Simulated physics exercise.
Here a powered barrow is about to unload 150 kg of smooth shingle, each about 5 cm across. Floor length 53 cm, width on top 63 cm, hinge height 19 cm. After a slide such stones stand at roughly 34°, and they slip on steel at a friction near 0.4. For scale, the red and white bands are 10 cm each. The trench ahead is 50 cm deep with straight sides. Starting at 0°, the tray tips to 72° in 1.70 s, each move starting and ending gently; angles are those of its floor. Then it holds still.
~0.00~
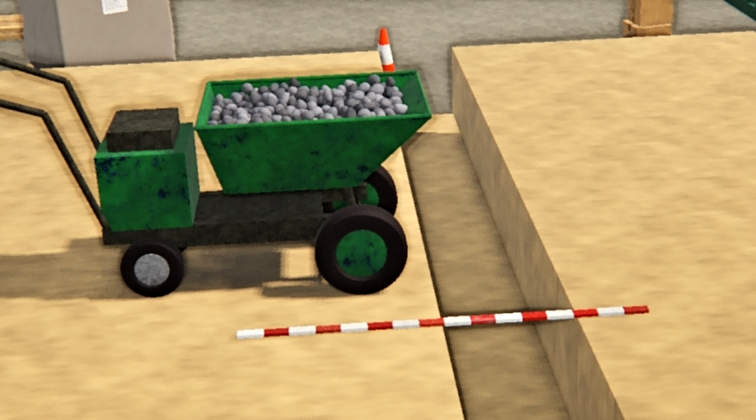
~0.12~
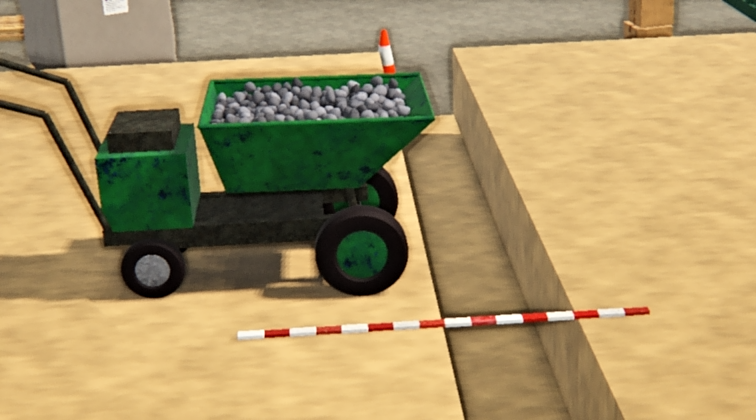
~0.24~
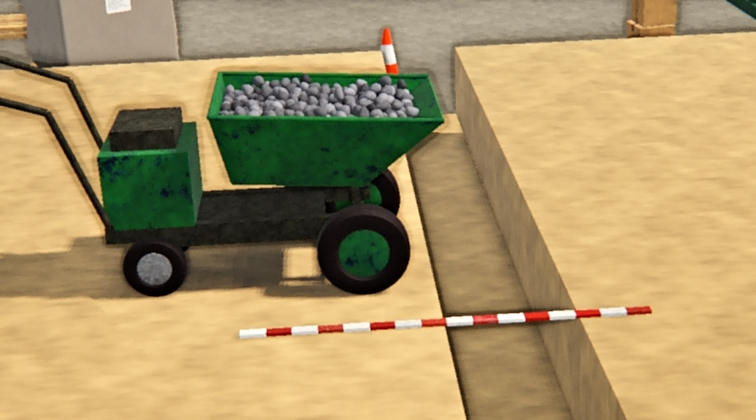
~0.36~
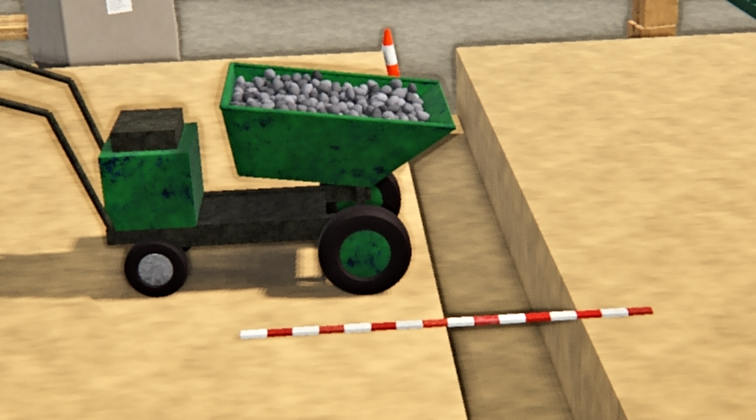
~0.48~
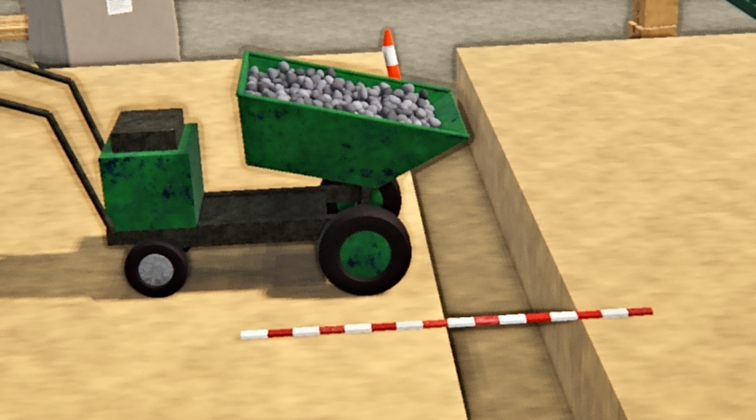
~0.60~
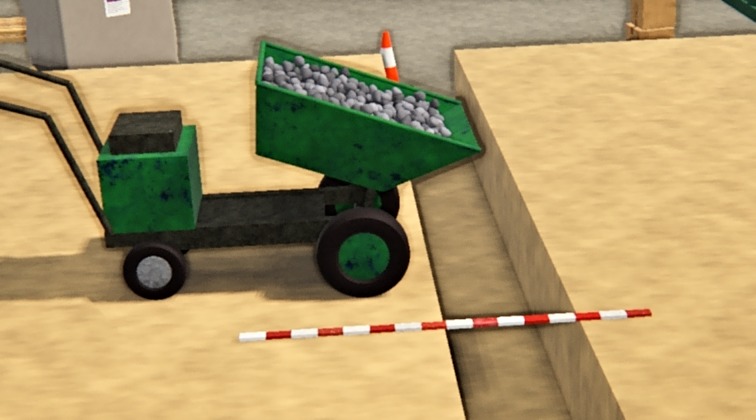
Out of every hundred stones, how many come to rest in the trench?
Some 61 per cent of it.
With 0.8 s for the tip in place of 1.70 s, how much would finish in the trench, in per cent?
In that case some 55 per cent.
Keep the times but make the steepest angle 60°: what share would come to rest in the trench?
In that case some 55 per cent.
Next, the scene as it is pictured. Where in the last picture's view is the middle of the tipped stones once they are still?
Near (534, 337).
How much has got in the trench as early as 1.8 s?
About 40 per cent by then.
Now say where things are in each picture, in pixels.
In the first picture, lip at (431, 116), floor tilted 0°, highest stones at (321, 89).
In the second picture, lip at (435, 118), floor tilted 1°, highest stones at (307, 91); the stones move at 0.1 m/s on average.
In the third picture, lip at (444, 121), floor tilted 4°, highest stones at (277, 86); the stones move at 0.3 m/s on average.
In the fourth picture, the tray is at 8°, its lip at (456, 128); the top of the load is at (273, 82); the stones move at 0.4 m/s on average.
In the fifth picture, lip at (469, 137), floor tilted 14°, highest stones at (265, 78); the stones move at 0.5 m/s on average.
In the sixth picture, the tray is at 21°, its lip at (480, 151); the top of the load is at (276, 70); the stones move at 0.5 m/s on average.
After 1.3 s the floor is at 61°; 97 % in the tray, 3 % in the trench; the foremost stones are at (541, 237).
After 1.8 s the floor is at 72°; 23 % in the tray, 42 % in the trench, 35 % past the trench; the foremost stones are at (683, 233).
After 2.2 s the floor is at 72°; 3 % in the tray, 58 % in the trench, 39 % past the trench; the foremost stones are past the picture's edge.
After 4.1 s the floor is at 72°; 0 % in the tray, 61 % in the trench, 39 % past the trench; the foremost stones are past the picture's edge.
